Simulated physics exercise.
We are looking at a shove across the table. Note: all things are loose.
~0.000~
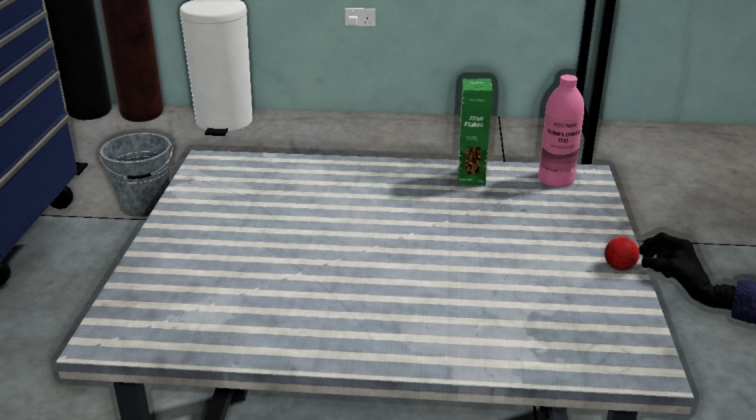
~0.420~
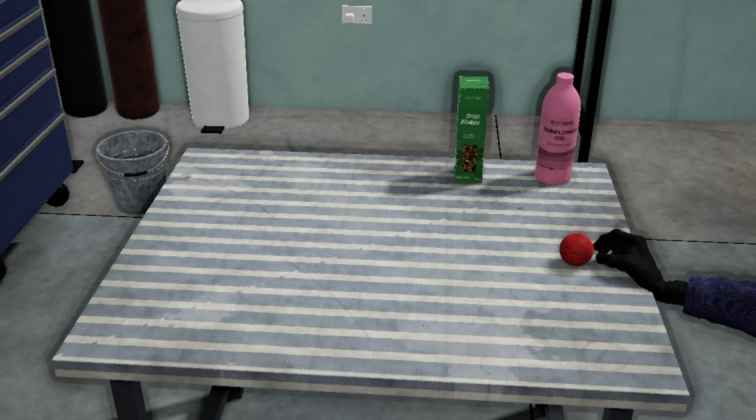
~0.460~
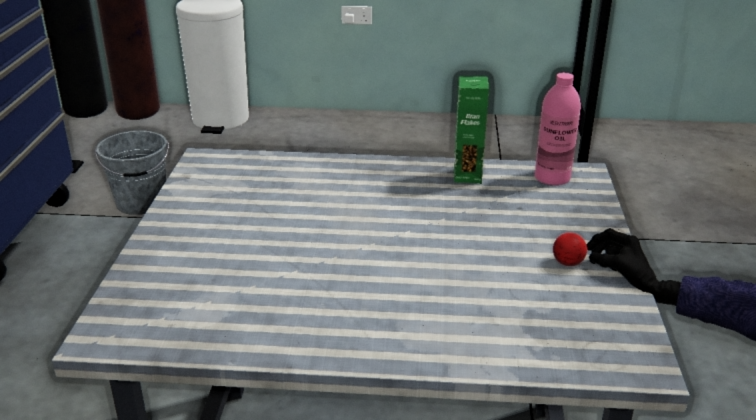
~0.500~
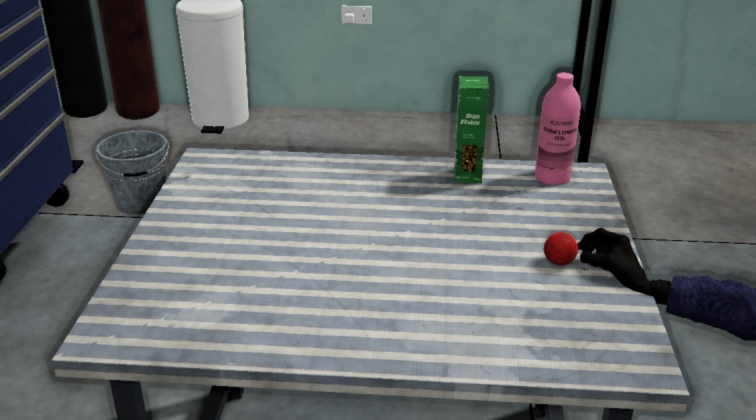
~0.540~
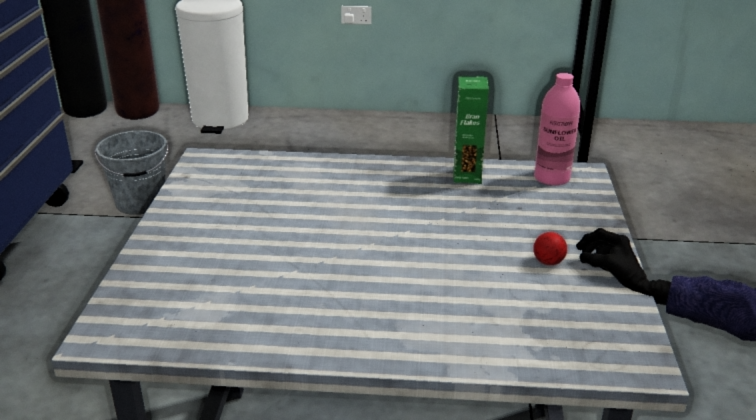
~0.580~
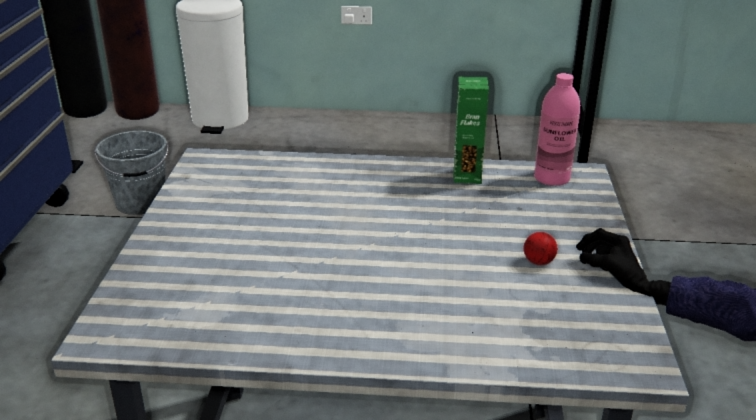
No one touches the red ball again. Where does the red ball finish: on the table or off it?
On the table.
After 0.68 s, red ball rolled about its own width near (518, 248).
After 0.88 s, red ball rolled well along near (480, 246).
After 1.08 s, red ball rolled well along near (453, 245).
After 1.28 s, red ball rolled well along near (434, 244).
At rest (1.9 s), moved from the start, red ball. Seen from the same camera at the end, red ball near (426, 244).
